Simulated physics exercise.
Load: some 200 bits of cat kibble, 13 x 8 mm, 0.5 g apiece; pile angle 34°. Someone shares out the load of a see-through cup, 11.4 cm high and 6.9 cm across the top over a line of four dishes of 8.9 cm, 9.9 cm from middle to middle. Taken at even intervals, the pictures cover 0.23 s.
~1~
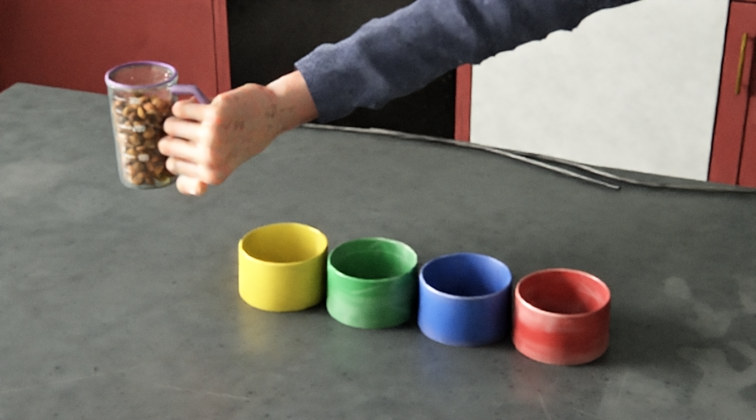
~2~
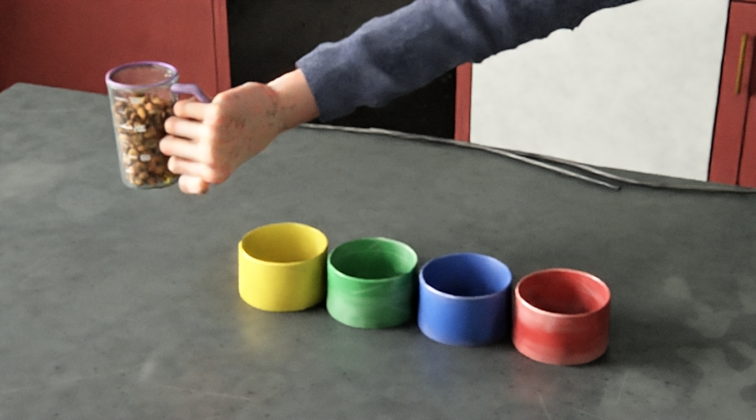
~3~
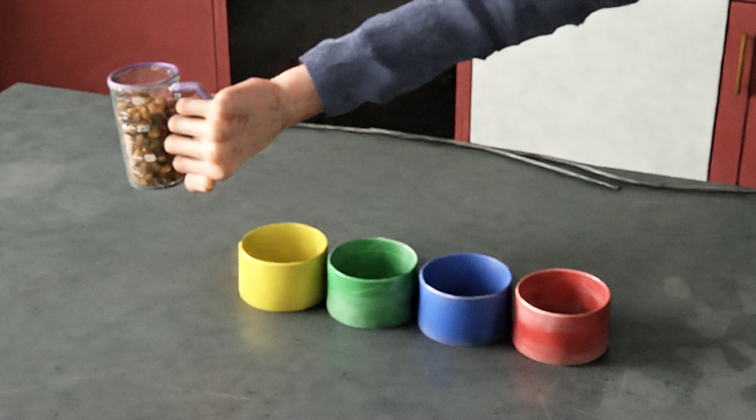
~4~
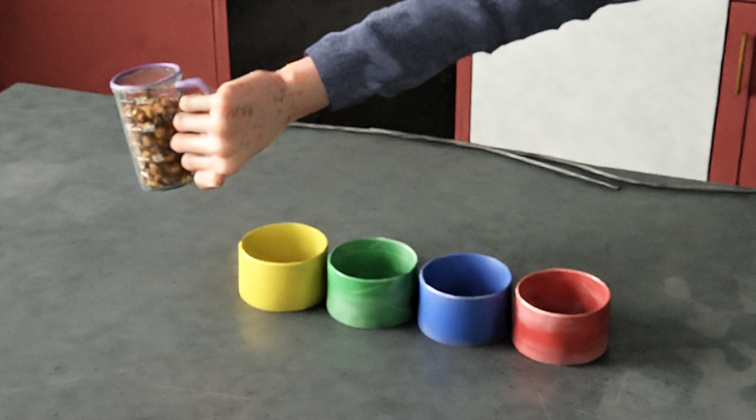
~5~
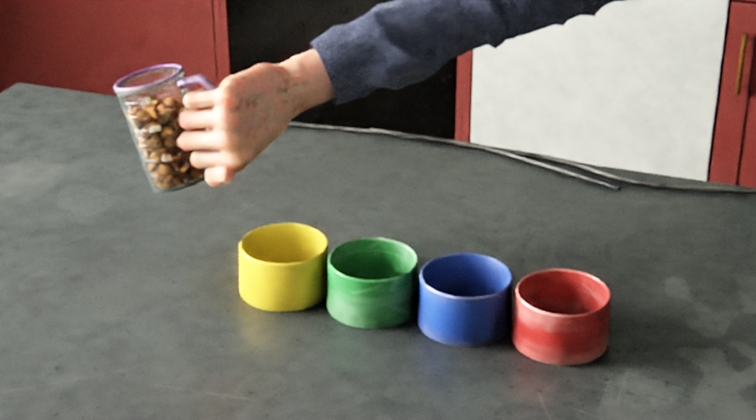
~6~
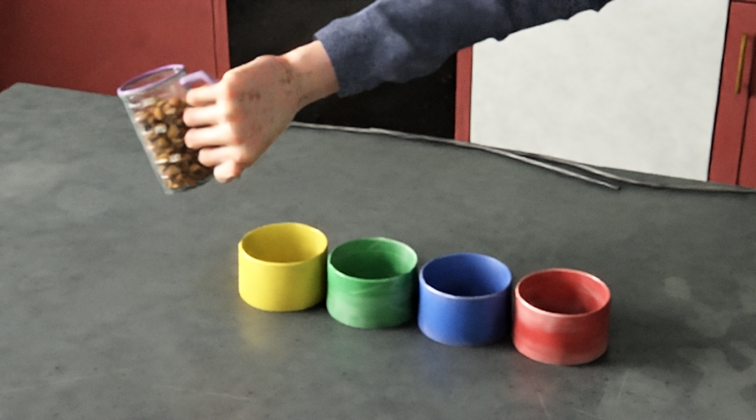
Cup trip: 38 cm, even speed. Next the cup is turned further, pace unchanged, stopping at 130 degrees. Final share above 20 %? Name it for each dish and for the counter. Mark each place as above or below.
Marks: Red dish below, blue dish below, green dish below, yellow dish above, counter below.
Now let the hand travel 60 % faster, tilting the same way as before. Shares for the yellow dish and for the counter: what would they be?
Result - yellow dish: 0; counter: 20.
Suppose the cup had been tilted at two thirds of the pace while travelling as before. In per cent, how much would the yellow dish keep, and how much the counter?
Then yellow would get 10 and the counter 0.
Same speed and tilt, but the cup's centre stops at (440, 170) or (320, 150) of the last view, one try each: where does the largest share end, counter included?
First try: Yellow; second try: Yellow.
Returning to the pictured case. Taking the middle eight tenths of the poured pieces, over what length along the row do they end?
6 cm.
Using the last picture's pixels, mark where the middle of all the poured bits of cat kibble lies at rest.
When it all comes to rest, the middle is near (289, 267).
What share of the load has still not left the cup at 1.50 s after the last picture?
I'd estimate some 0 per cent of the load.
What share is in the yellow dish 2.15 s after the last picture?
About 95 per cent by then.
Then, 0.90 s after the last picture, tilt 126 degrees; cup holds 85 %, yellow 10 %.
Then, 1.50 s after the last picture, tilt 130 degrees; cup holds 0 %, yellow 95 %.
Then, 2.15 s after the last picture, tilt 130 degrees; cup holds 0 %, yellow 95 %.
In the end, red 0 %, blue 0 %, green 0 %, yellow 95 %, counter 5 %.
